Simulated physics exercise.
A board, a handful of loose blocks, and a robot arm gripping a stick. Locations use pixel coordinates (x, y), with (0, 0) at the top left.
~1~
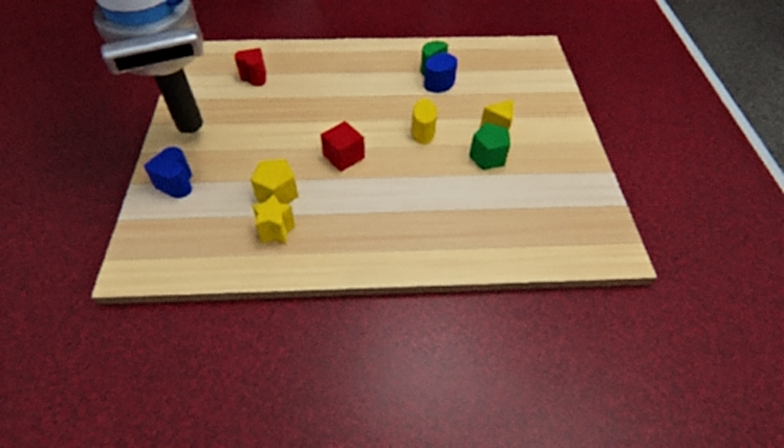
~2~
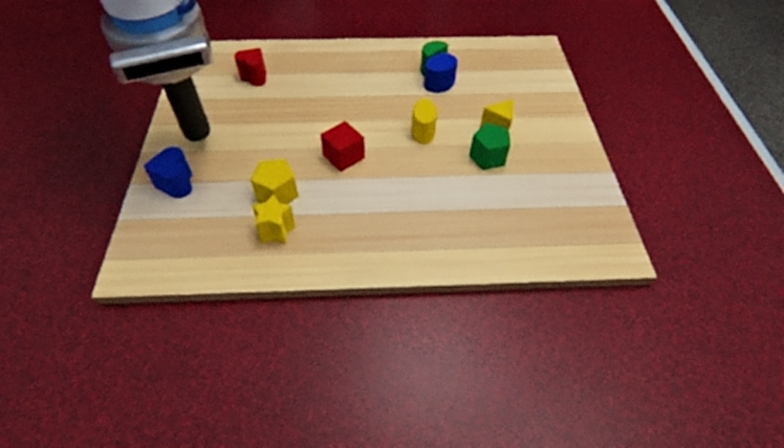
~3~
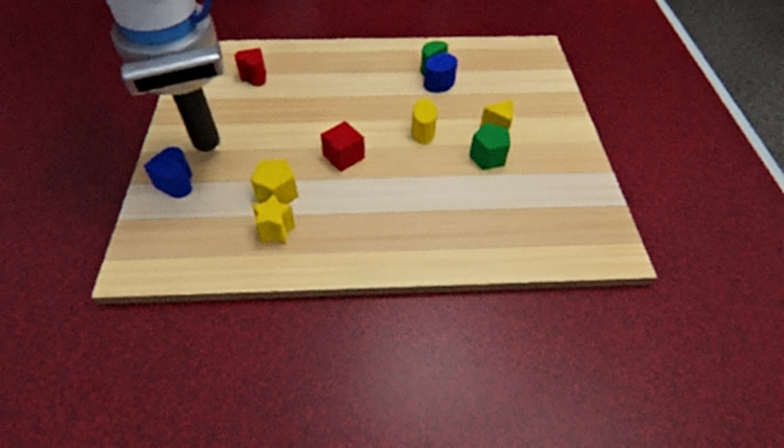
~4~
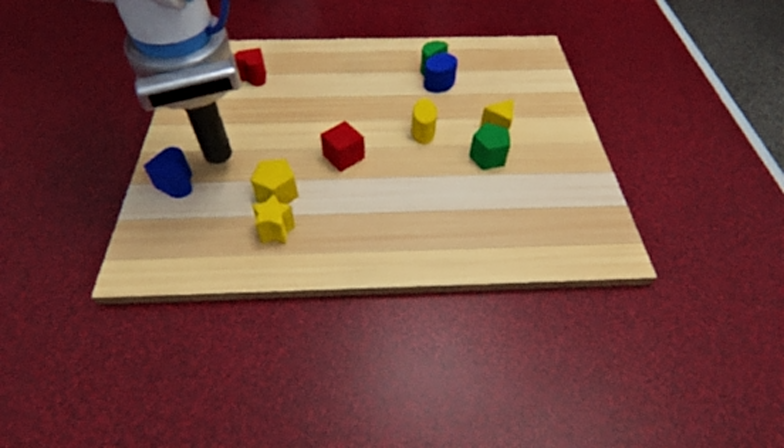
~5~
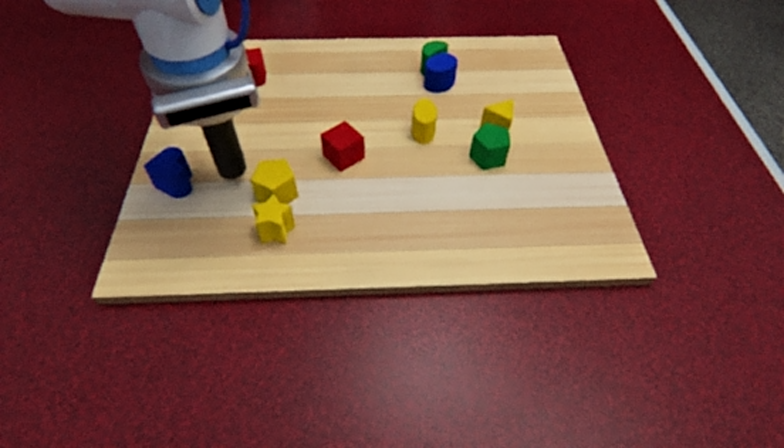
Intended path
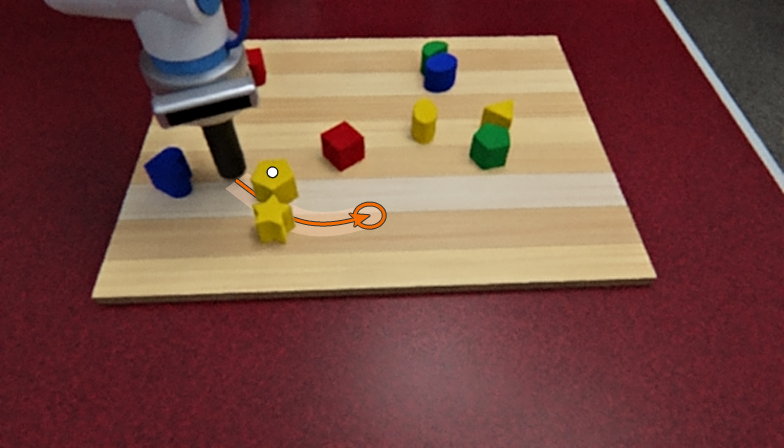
To begin with, a robot arm holds a dark stick above the left side of a wooden board scattered with red, blue, green and yellow blocks. The stick then moves steadily down and to the right, passing into the space between the blue block and the yellow five-sided block, while every block stays still.
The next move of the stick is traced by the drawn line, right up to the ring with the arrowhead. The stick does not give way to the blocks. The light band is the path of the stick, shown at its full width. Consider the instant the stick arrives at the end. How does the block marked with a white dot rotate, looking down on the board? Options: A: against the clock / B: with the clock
I choose A.
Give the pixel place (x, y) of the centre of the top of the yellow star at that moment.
I think it will end close to (282, 222).
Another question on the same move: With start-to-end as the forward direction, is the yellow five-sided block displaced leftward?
I'd say yes.
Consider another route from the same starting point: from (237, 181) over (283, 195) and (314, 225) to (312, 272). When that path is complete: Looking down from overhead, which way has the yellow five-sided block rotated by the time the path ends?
From above, the turn goes anticlockwise.
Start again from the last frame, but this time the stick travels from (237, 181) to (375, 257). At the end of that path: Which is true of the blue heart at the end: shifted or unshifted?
That block stands still.
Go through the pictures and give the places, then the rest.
In the first picture, tip of the stick at (190, 125), middles of tops, blue heart at (166, 162), yellow star at (270, 210), yellow five-sided block at (272, 172).
In the second picture, stick at (198, 133), nothing pushed.
In the third picture, stick at (207, 143), nothing pushed.
In the fourth picture, stick at (219, 155), nothing pushed.
In the fifth picture, stick at (233, 170), blue heart at (166, 162), yellow star at (270, 210), yellow five-sided block at (272, 172).
The line goes from (237, 181) by way of (271, 207) and (317, 224) to (370, 215); the dot is on the yellow five-sided block.
On the path given first. One third of the way, stick at (269, 196); yellow five-sided block at (301, 181), turned 35° anticlockwise.
Two thirds of the way, stick at (316, 214); yellow star at (282, 222), turned 65° clockwise; yellow five-sided block at (335, 181), turned 75° anticlockwise.
At the end, stick at (369, 205); blue heart unmoved; yellow star at (282, 222), turned 65° clockwise; yellow five-sided block at (354, 172), turned 120° anticlockwise.
